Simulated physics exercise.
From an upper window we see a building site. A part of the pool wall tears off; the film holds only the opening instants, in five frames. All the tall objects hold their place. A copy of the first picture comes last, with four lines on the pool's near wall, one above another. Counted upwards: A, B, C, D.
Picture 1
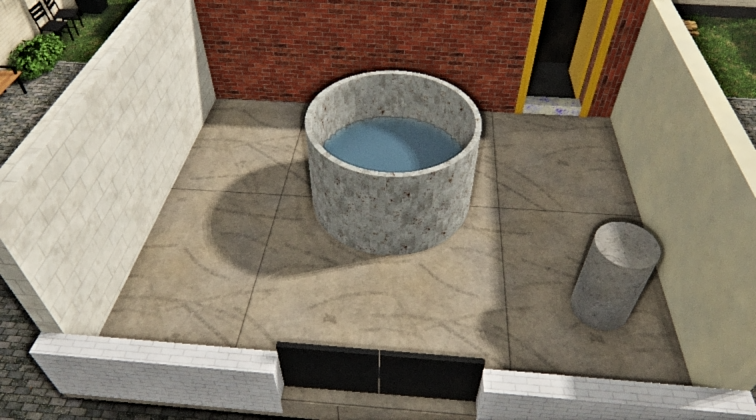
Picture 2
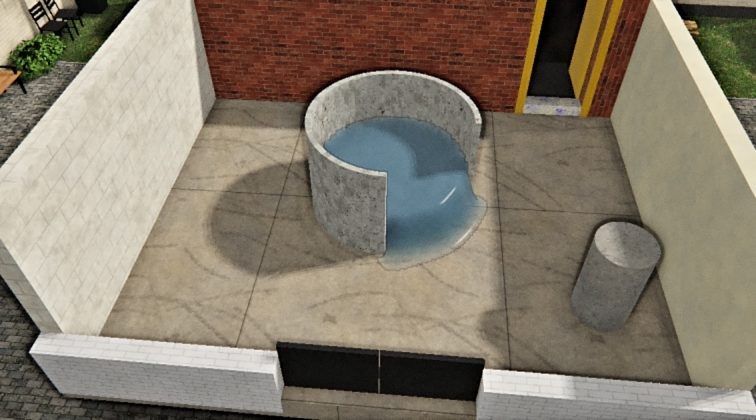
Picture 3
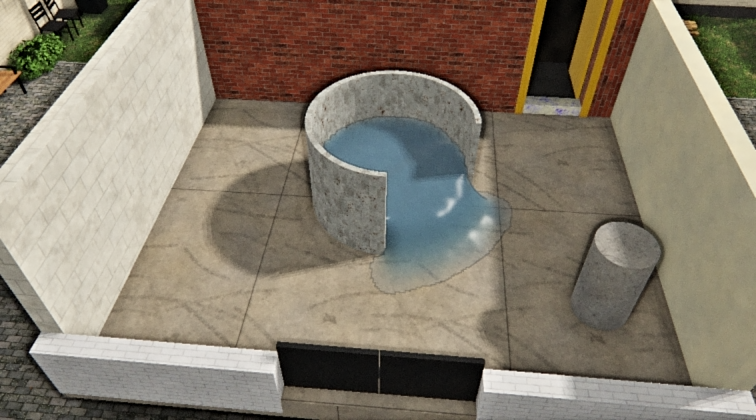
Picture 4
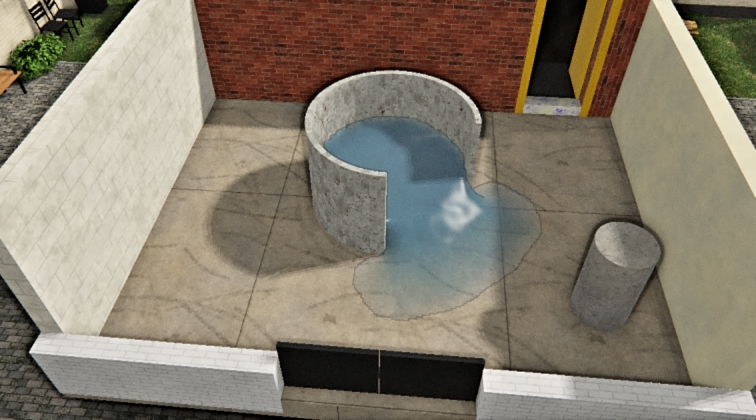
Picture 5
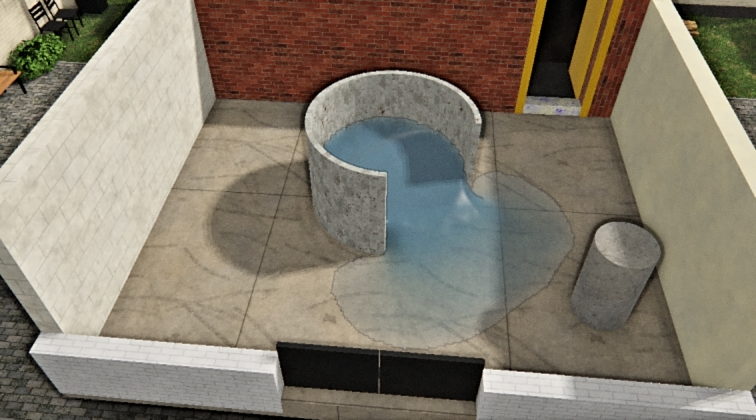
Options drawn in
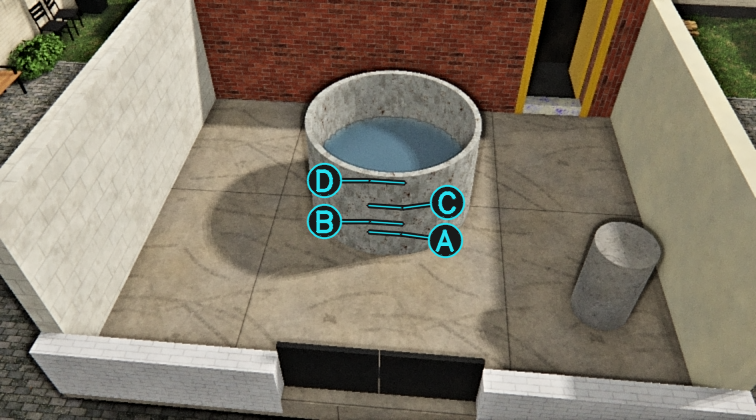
In a walled yard, a round pool's front wall vanishes and water spreads across the ground.
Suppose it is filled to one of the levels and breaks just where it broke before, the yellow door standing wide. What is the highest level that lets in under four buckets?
Take C.
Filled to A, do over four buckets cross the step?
No, not at all.
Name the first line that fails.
Line D.
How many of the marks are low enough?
Three.
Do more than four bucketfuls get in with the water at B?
No, not at all.
On the marked copy, A at (385, 233); B at (385, 222); C at (386, 206); D at (386, 181); from the bottom up A, B, C, D.
For line A, nothing gets over.
For line B, nothing gets over.
For line C, a bucket or two gets in.
For line D, about 12 bucketfuls get in.
